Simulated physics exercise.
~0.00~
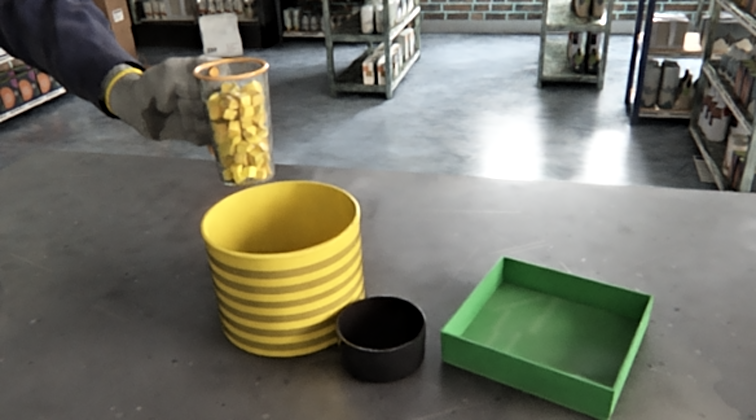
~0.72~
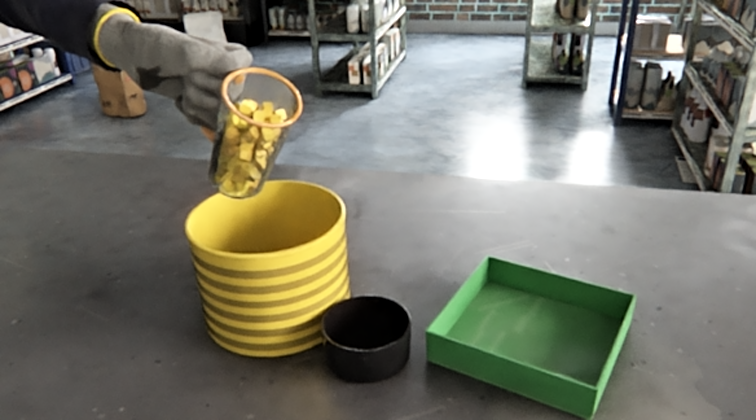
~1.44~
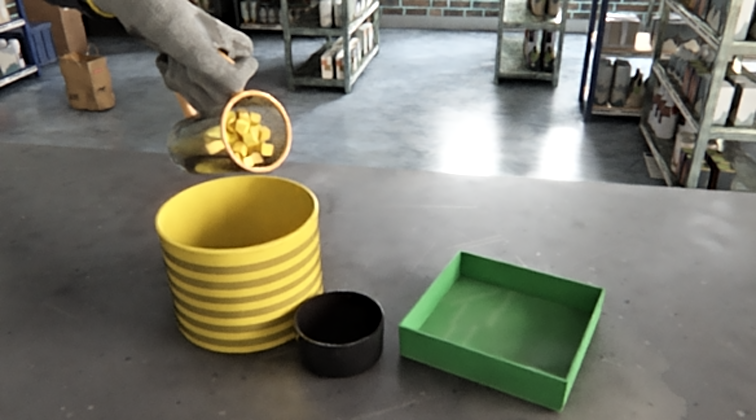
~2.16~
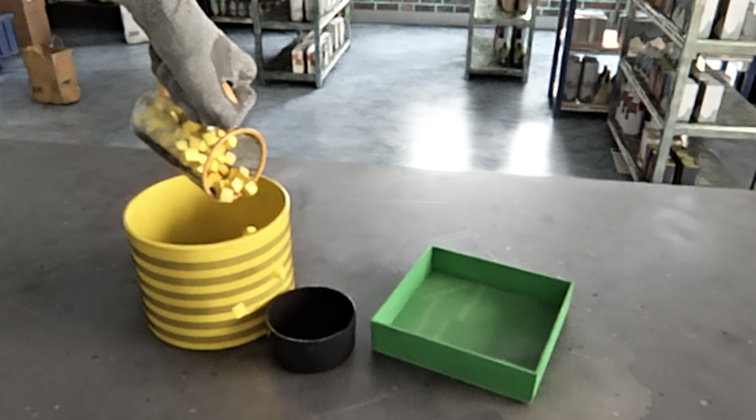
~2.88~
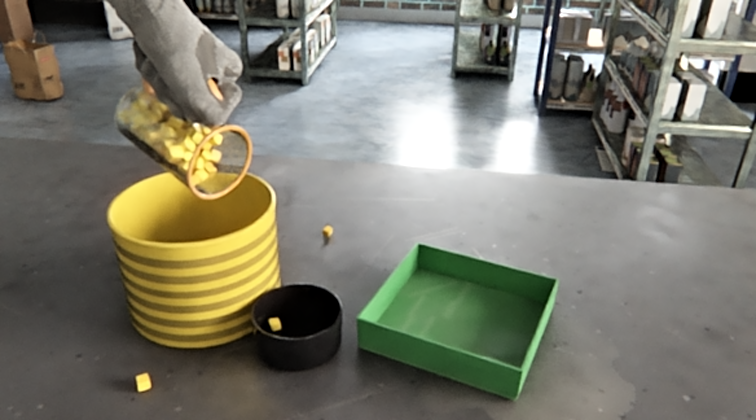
To begin with, a gloved hand holds a clear cup full of small yellow cheese cubes upright above a striped yellow pot, with a black dish and a green tin beside it on a grey table. The view pans slightly right as the hand tips the cup onto its side. As it tilts further, a few cubes tumble from the rim, some dropping toward the pot and others past its side. At the end, most cubes remain in the downward-tilted cup, one shows in the black dish, stray cubes lie on the table, and the green tin stays empty.
